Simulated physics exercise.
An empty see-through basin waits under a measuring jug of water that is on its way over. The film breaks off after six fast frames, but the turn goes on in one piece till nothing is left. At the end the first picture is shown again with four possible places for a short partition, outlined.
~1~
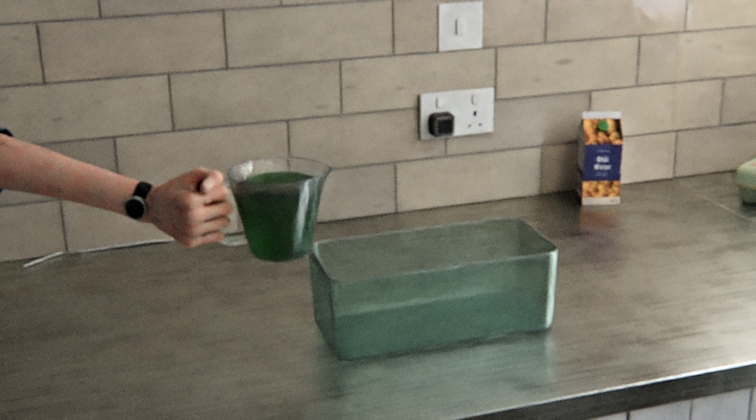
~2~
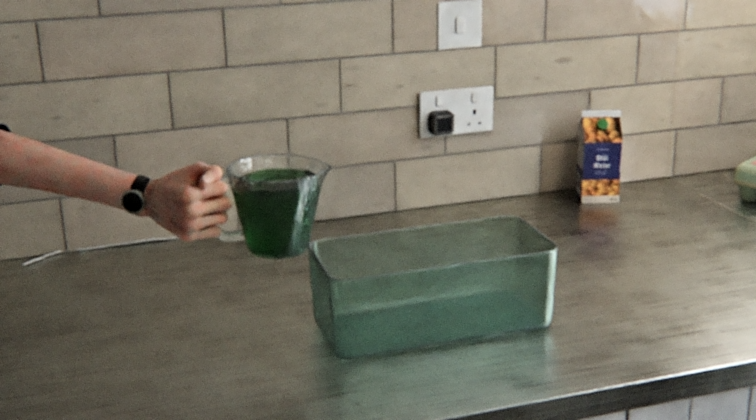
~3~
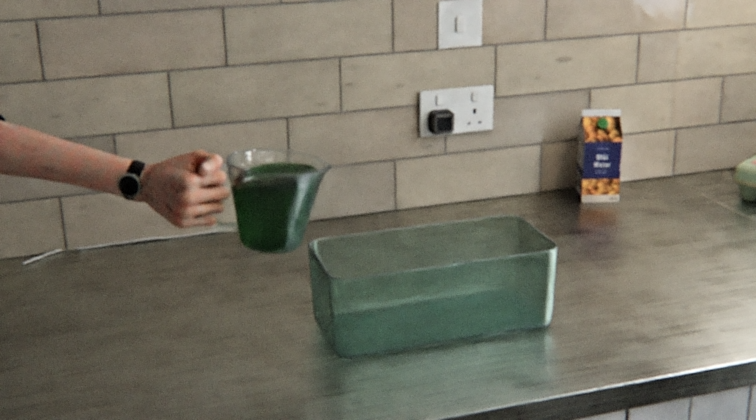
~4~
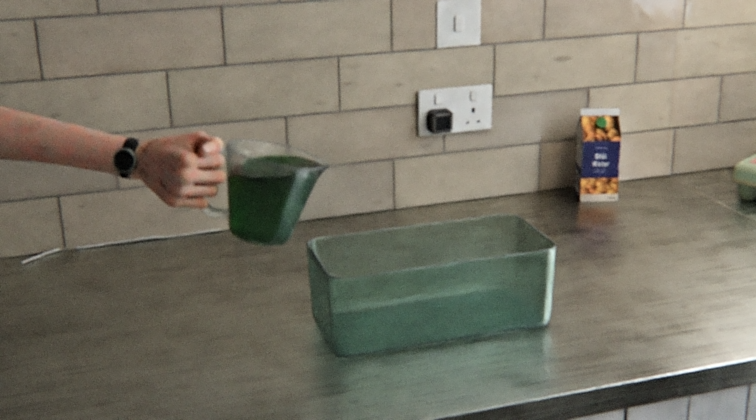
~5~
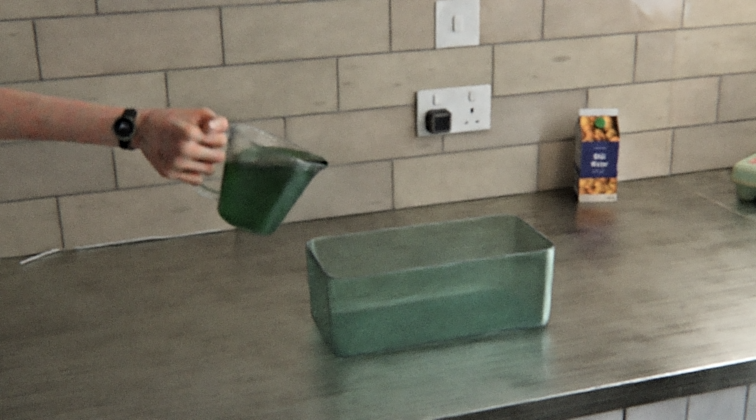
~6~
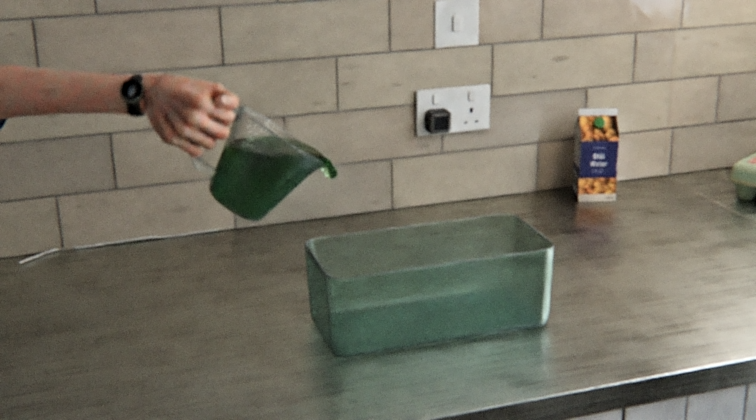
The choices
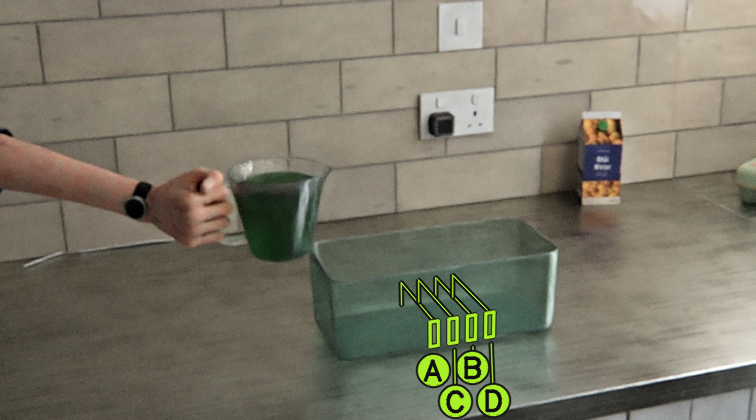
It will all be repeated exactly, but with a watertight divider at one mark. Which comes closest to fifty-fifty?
The best slot is A.
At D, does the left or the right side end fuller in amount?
More ends on the left.
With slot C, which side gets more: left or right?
The left one.
In lime, A at (435, 352); B at (472, 346); C at (454, 349); D at (491, 343).
With A, about 48 % ends left of the wall and 50 % right of it.
With B, about 81 % ends left of the wall and 12 % right of it; 7 % is lost outside.
With C, about 83 % ends left of the wall and 12 % right of it; 5 % is lost outside.
With D, about 82 % ends left of the wall and 14 % right of it; 4 % is lost outside.
